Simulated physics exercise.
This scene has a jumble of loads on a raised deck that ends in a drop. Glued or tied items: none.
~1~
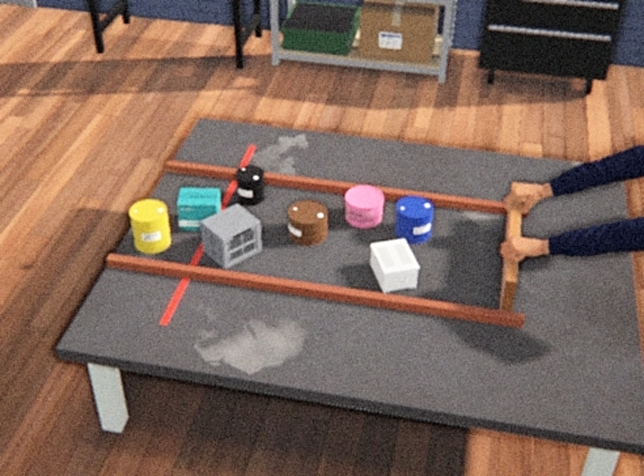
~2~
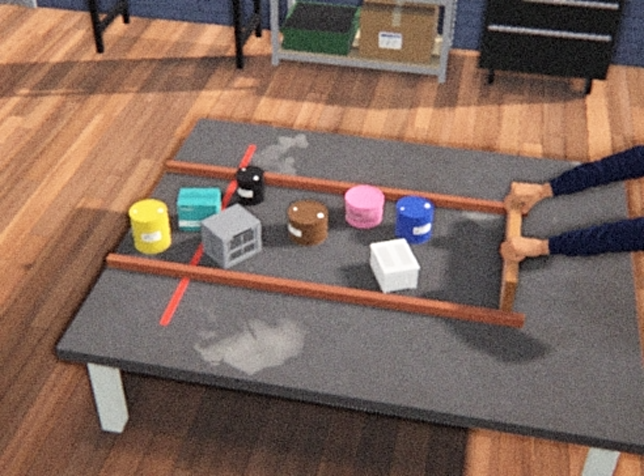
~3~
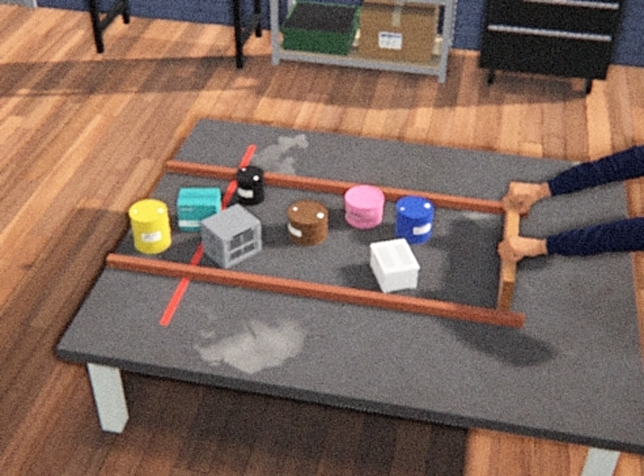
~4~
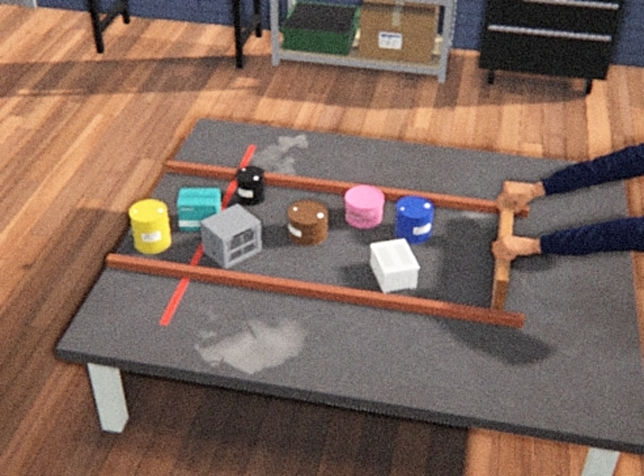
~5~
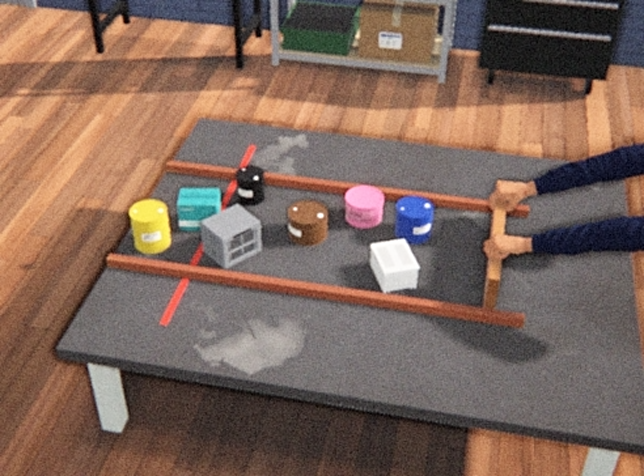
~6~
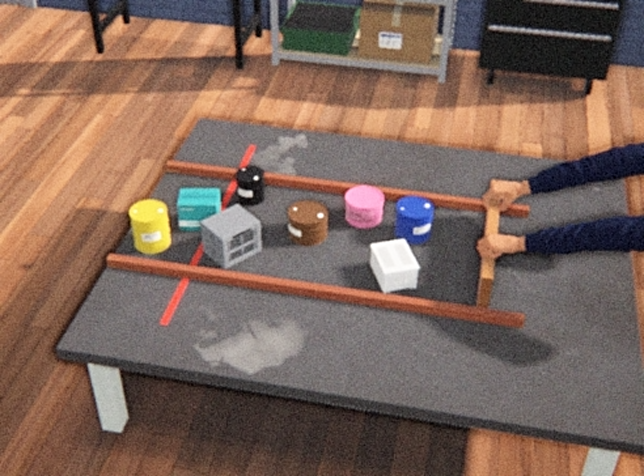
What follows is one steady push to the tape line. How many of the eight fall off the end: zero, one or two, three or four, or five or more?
It is going to spill one or two of them.
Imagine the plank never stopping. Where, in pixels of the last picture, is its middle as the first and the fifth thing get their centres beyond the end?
The middle sits near (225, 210) at the first moment and near (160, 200) at the second.
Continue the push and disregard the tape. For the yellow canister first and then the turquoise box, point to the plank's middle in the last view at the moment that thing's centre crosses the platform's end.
Around (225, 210), then around (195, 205).
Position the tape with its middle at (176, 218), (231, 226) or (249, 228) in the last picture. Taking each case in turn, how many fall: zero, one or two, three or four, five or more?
Going through the places as listed, I'd say either three or four, then not one, then not one.
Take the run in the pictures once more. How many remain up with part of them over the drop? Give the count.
The total here is 0.
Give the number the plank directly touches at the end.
The count is 4.
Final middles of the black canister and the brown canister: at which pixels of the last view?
Final centres, in order: Near (182, 183), near (190, 219).
Soon after, none off yet; yellow canister at rest near (150, 227); turquoise box at rest near (200, 210); black canister at rest near (250, 186).
In the end, the number that fall off is one or two; gone, yellow canister.
